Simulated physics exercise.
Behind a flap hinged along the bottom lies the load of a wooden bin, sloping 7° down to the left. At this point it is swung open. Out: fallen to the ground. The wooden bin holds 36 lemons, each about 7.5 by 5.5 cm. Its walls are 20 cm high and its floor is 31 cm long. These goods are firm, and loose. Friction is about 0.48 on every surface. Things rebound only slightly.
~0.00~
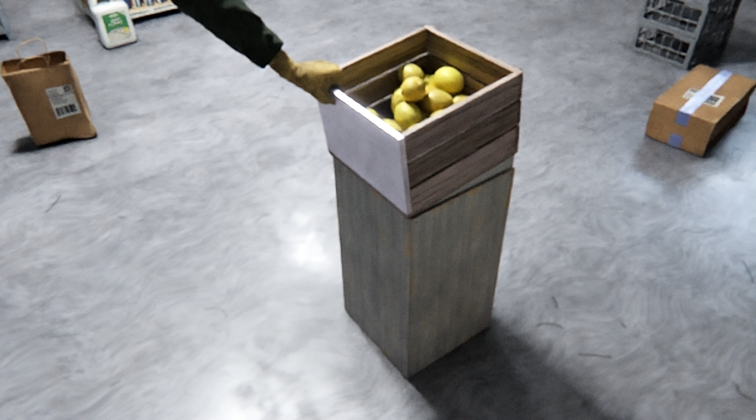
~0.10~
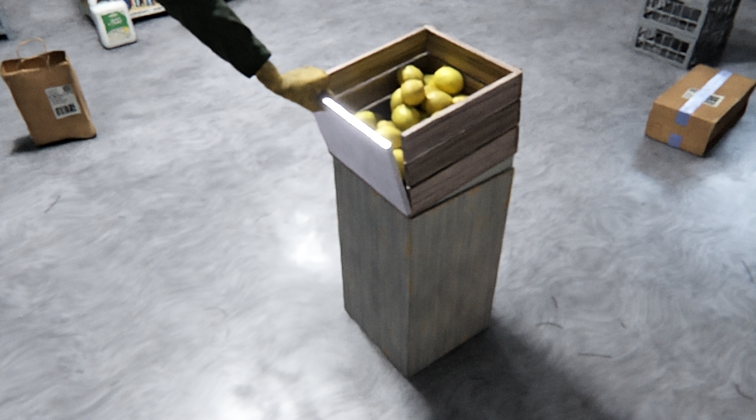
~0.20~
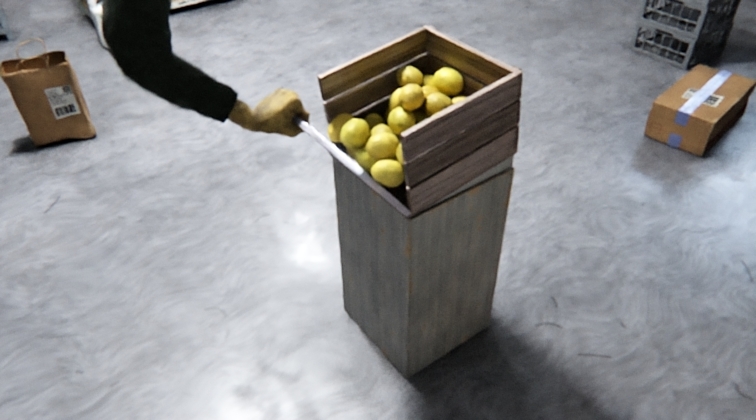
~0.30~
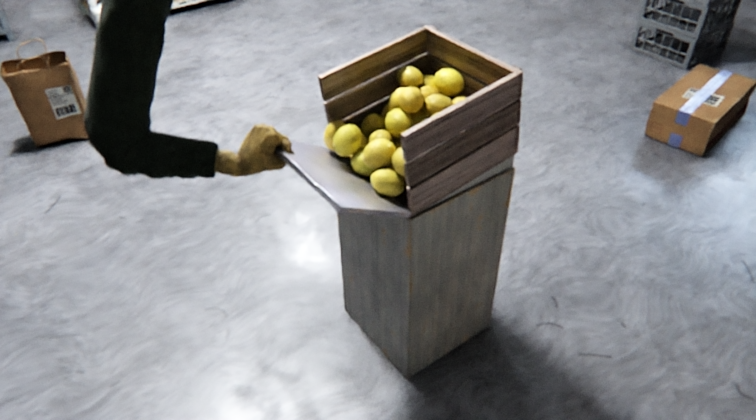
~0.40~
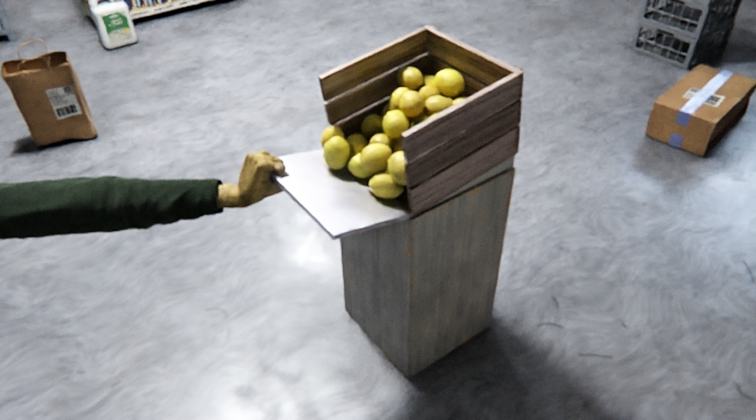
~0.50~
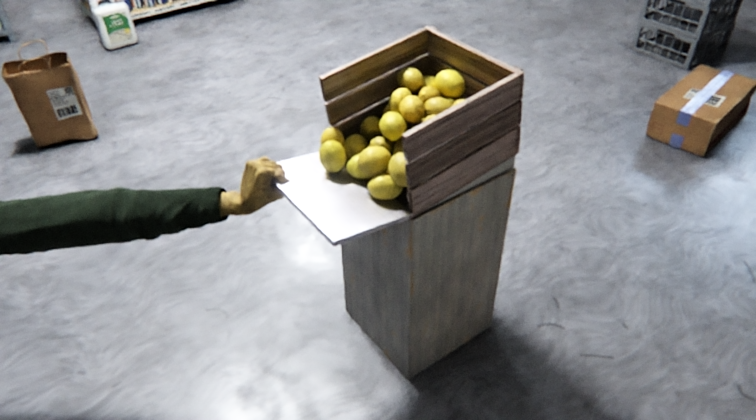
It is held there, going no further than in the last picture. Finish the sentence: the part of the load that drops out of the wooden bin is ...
... less than a sixth of it.
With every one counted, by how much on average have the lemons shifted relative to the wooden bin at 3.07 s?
Leftwards, roughly 2 cm.
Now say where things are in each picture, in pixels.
In the first frame (each is followed by its nearest rim corner in this view), wooden bin, (402, 135); the flap has turned 0°; none has fallen clear.
Wooden bin, (402, 135); the flap has turned 9°, in the second frame.
Wooden bin, (402, 135); the flap has turned 29°, in the third frame.
Wooden bin, (402, 135); the flap has turned 53°, in the fourth frame.
Wooden bin, (403, 135); the flap has turned 71°, in the fifth frame.
Wooden bin, (403, 136); the flap has turned 75°; none has fallen clear, in the sixth frame.
After 0.91 s, wooden bin 36 in, 0 out.
After 1.43 s, wooden bin 36 in, 0 out.
After 2.15 s, wooden bin 36 in, 0 out.
Outcome (at 3.07 s), wooden bin 36 in, 0 out. Asked share, 0 of 36, 0 per cent.
